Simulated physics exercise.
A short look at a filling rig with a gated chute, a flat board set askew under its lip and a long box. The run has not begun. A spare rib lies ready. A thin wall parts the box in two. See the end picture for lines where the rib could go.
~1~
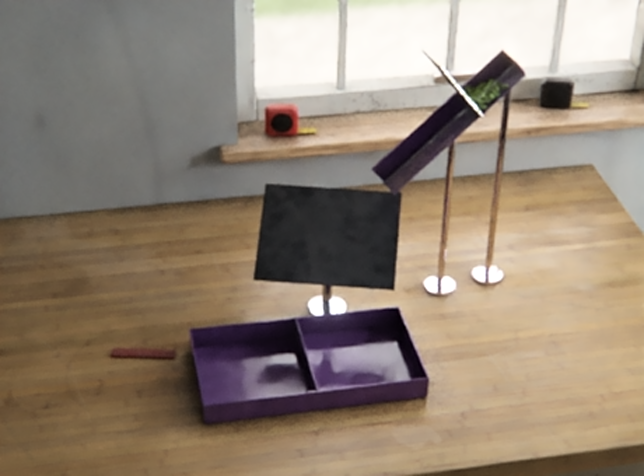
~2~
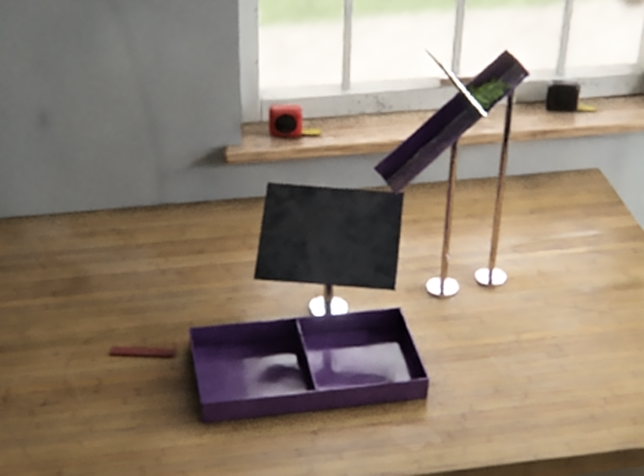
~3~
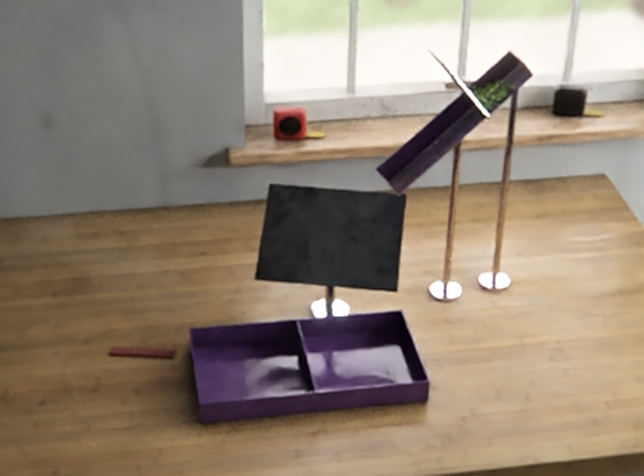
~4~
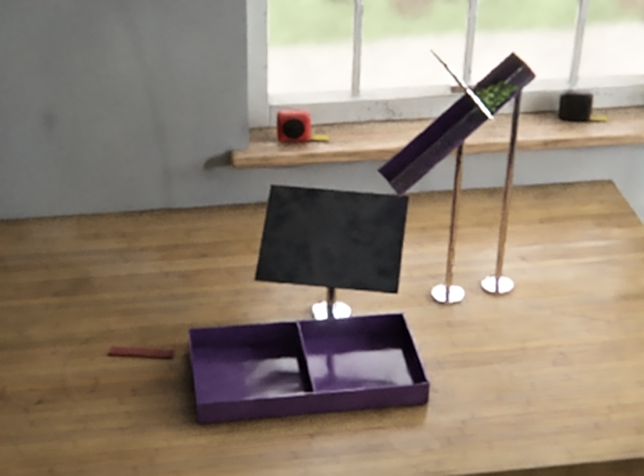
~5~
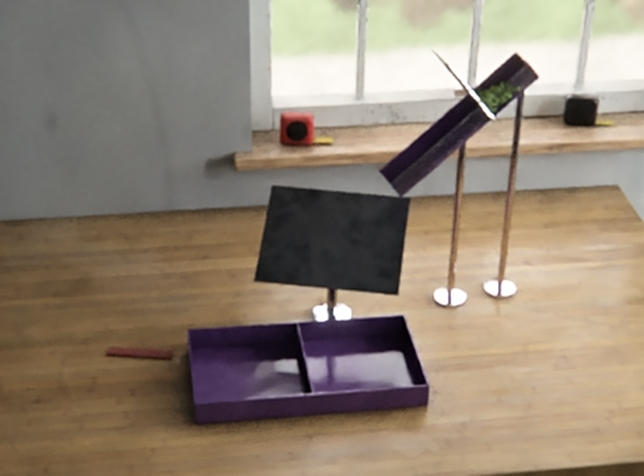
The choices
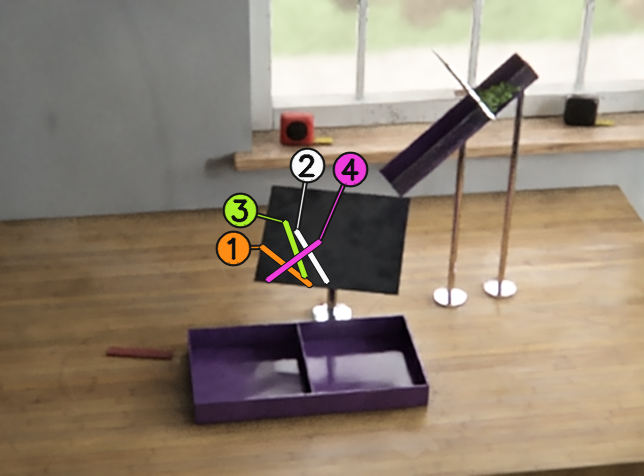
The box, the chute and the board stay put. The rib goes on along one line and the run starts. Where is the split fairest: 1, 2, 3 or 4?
3 is best.
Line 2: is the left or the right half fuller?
More lands on the right.
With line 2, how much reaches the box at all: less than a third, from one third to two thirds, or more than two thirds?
It is more than two thirds.
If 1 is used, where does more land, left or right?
More lands on the right.
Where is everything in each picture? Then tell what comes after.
Load behind the gate near (484, 93), dried peas; lip of the chute near (388, 187), sloping fairly steeply, in the first frame.
Middle of the board near (330, 235), tilted fairly steeply; middle of its low edge near (324, 284); of its high edge near (336, 187), in the second frame.
Front corners of the box near (201, 403) and (429, 381); front end of its middle wall near (317, 392); gate still shut near (467, 94), in the third frame.
Middle of the load near (493, 94); lip near (394, 190), in the fourth frame.
Middle of the load near (495, 95); lip near (395, 191), in the fifth frame.
On the marked copy, line 1 from (262, 247) to (309, 284); line 2 from (296, 231) to (326, 281); line 3 from (285, 222) to (304, 275); line 4 from (318, 242) to (268, 279).
With 1, of what is caught, close to a quarter in the left half, the bulk in the right.
With 2, of what is caught, only a few in the left half, all but a few in the right.
With 3, of what is caught, close to half in the left half, close to half in the right.
With 4, of what is caught, the bulk in the left half, close to a quarter in the right.
